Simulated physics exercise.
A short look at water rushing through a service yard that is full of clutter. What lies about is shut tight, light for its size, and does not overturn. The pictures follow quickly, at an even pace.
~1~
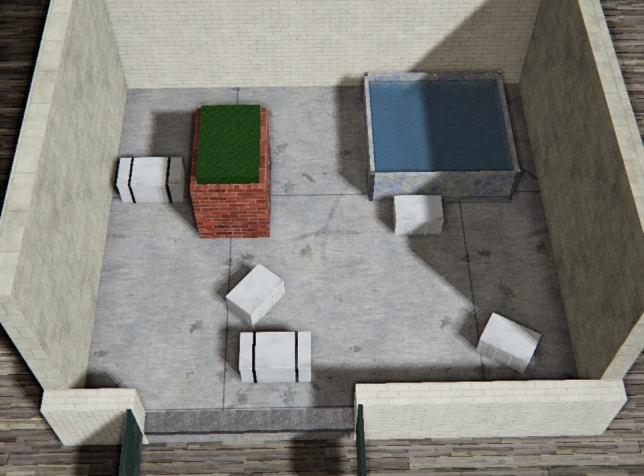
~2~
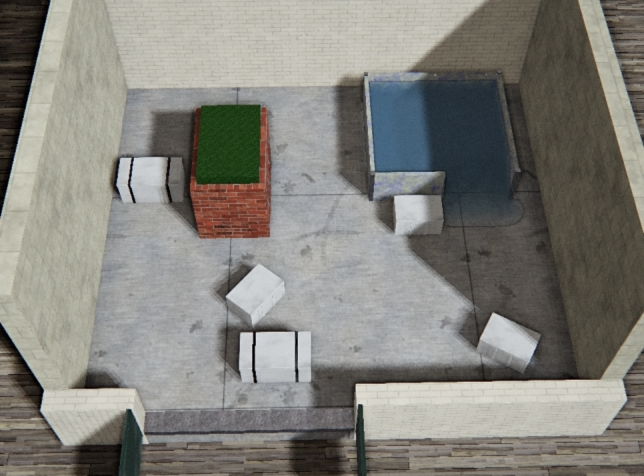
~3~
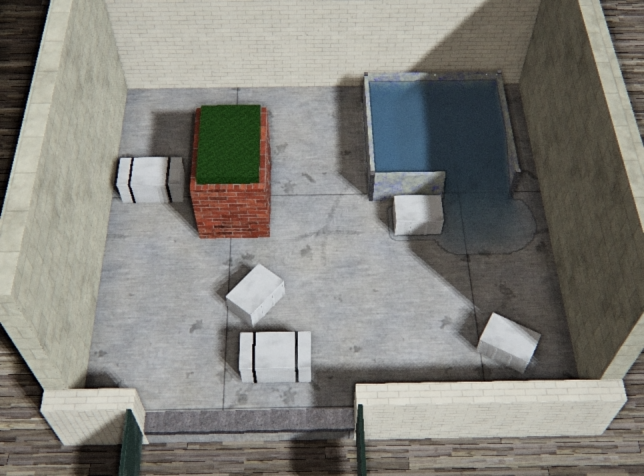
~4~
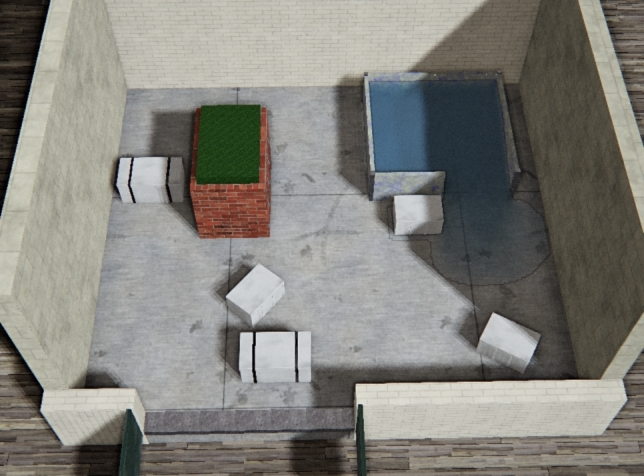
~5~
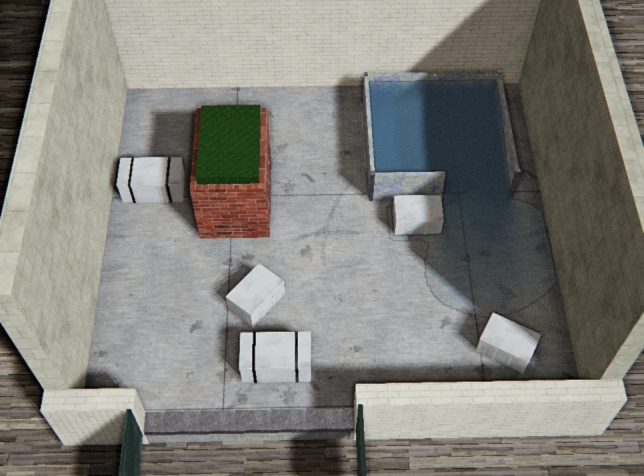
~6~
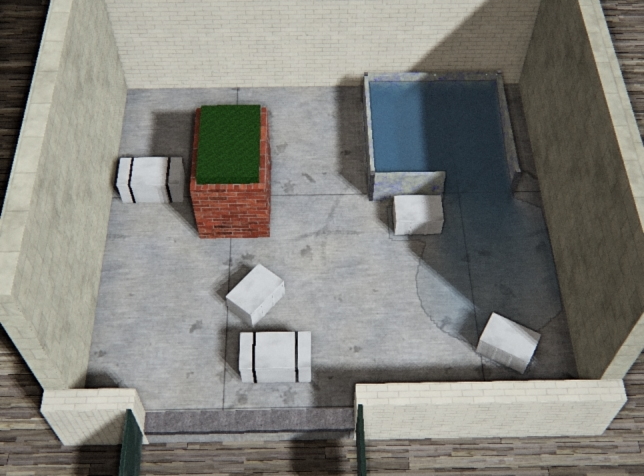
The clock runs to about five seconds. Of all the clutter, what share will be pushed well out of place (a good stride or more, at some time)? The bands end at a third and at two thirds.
That comes to one to two thirds.
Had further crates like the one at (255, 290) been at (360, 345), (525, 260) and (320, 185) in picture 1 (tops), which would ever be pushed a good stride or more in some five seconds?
In turn: Moved that far, swept aside, less than that.
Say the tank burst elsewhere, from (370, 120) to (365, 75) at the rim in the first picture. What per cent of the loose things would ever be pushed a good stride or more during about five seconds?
About 20 per cent.
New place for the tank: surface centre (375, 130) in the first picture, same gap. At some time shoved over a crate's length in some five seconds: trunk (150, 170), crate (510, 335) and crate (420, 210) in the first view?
One after the other: Under that, moved that far, moved that far.
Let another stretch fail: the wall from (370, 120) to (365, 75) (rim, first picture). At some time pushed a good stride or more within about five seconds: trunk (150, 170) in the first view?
My call: Yes.
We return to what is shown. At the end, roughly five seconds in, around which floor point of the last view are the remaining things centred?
Roughly at (210, 255).
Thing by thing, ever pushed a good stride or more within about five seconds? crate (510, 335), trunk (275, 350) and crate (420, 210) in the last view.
In turn: Moved that far, yes, less than that.
A moment on, 0 of 5 are well off their spots; 0 afloat.
Next, 1 of 5 are well off their spots; 1 afloat.
Later, 2 of 5 are well off their spots; 1 afloat.
In the end, 3 of 5 are well off their spots, and 3 have been at some point; 1 afloat.
